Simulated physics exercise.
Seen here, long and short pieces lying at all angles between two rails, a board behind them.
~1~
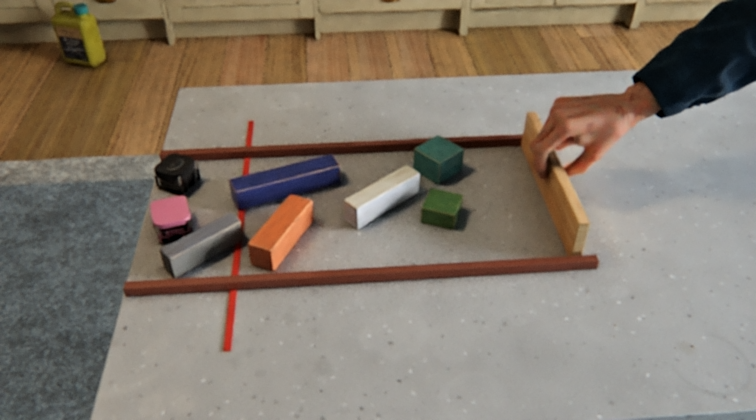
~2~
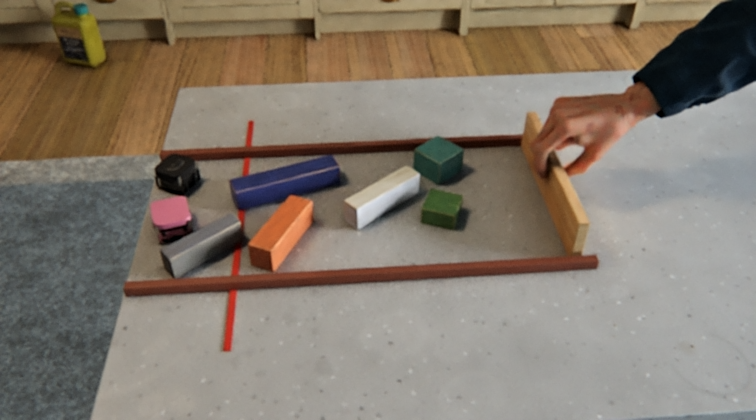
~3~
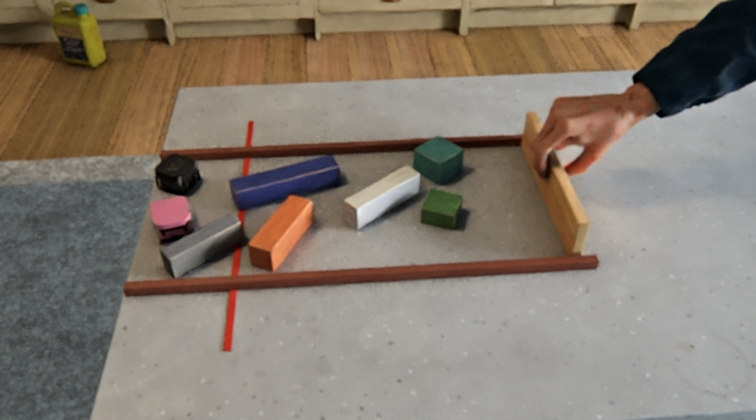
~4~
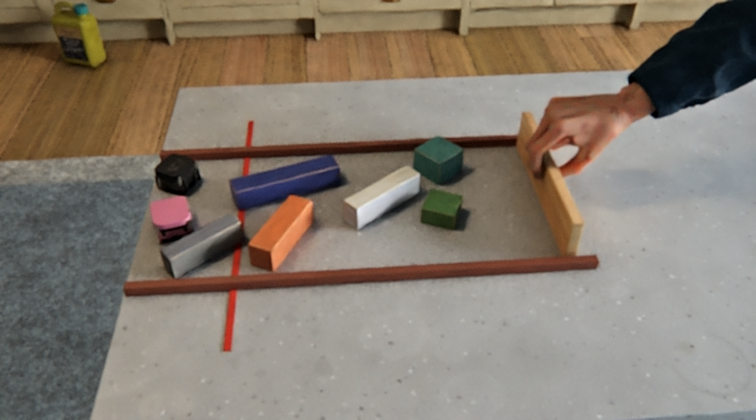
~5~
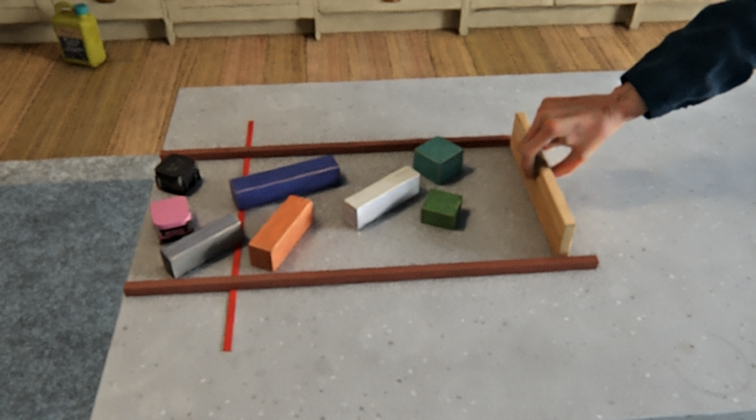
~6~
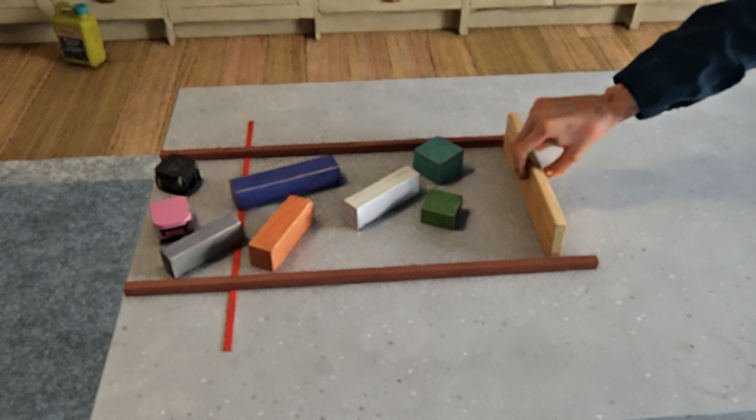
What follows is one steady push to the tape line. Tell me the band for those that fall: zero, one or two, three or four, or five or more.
The number that fall off is one or two.
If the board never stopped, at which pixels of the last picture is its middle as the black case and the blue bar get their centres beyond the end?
About (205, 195), and (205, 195) for the other.
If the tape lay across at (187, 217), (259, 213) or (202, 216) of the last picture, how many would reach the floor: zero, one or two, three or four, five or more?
One after another: Either three or four; one to two; three or four.
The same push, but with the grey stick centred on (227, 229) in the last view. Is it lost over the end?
Then it is kept.
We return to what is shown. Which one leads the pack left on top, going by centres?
The grey stick.
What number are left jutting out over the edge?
It comes to 2.
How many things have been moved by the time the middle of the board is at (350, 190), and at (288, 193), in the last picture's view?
5 and 7.
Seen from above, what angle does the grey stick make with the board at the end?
About 50°.
Soon after, none off yet; black case at rest near (177, 175); pink case at rest near (172, 220); grey stick at rest near (203, 245).
At rest, the number that fall off is one or two; fallen, pink case.
